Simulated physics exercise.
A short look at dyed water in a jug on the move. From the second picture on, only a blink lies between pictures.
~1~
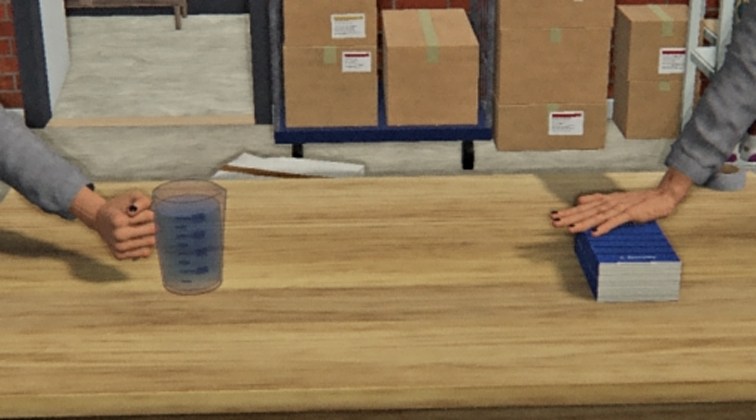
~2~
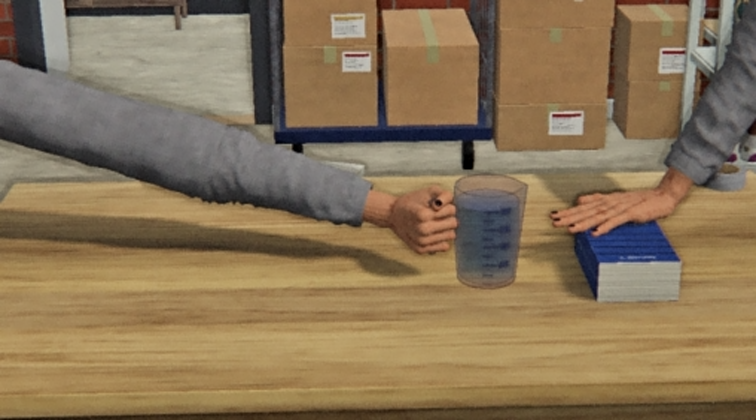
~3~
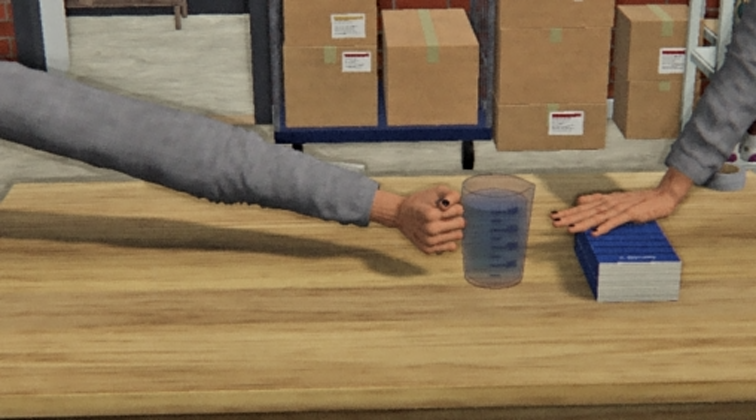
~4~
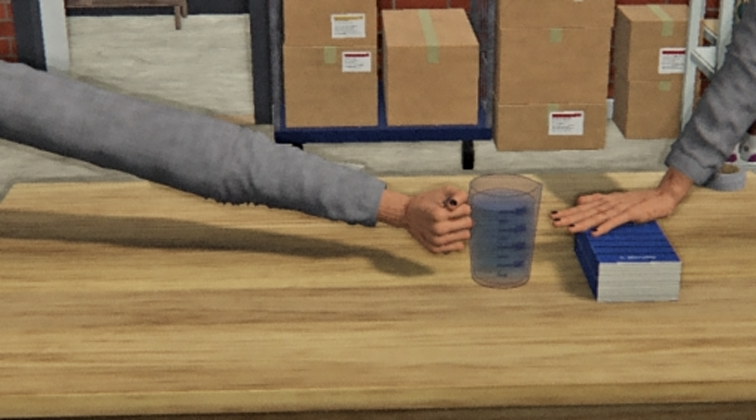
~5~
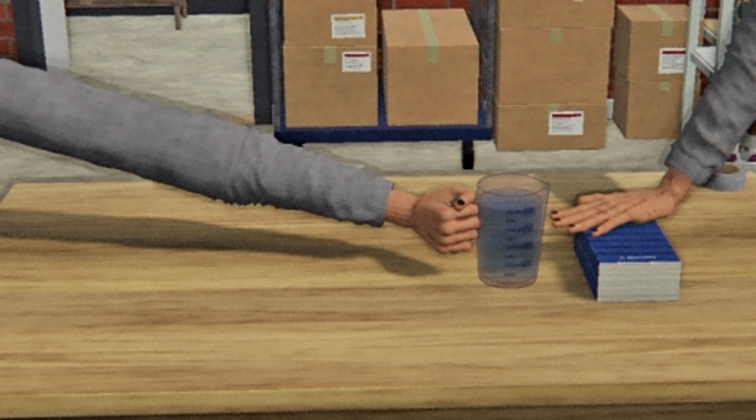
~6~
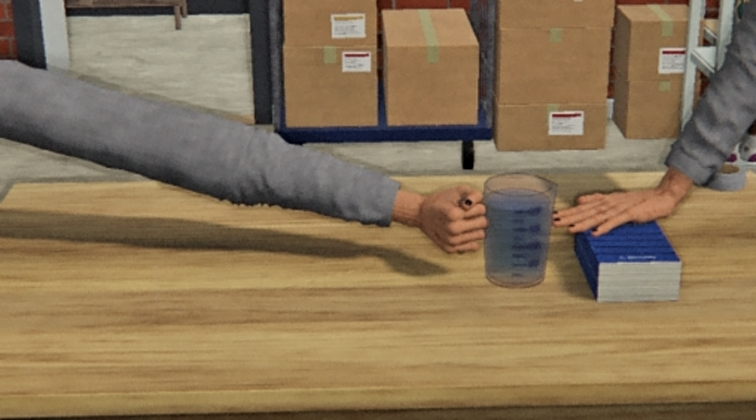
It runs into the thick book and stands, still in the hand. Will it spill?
The jug keeps it all in.
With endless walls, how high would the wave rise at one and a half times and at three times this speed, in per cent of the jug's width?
About 20 and 35 per cent.
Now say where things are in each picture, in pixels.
The first picture shows at rest; jug (189, 235) about three quarters full; thick book (625, 256).
The second picture shows under way; jug about three quarters full, surface at (488, 201).
The third picture shows moved on by about 5 px; jug (495, 230) about three quarters full.
The fourth picture shows moved on by about 5 px; jug about three quarters full, surface at (503, 200).
The fifth picture shows moved on by about 5 px; jug (509, 229) about three quarters full.
The sixth picture shows moved on by about 5 px; jug about three quarters full, surface at (518, 200); thick book (625, 256).
Soon after, the jug meets the thick book.
Later, the dyed water surges up the wall; the wave climbs under half way to the rim.
In the end, the jug stands at the thick book; nothing has left it.
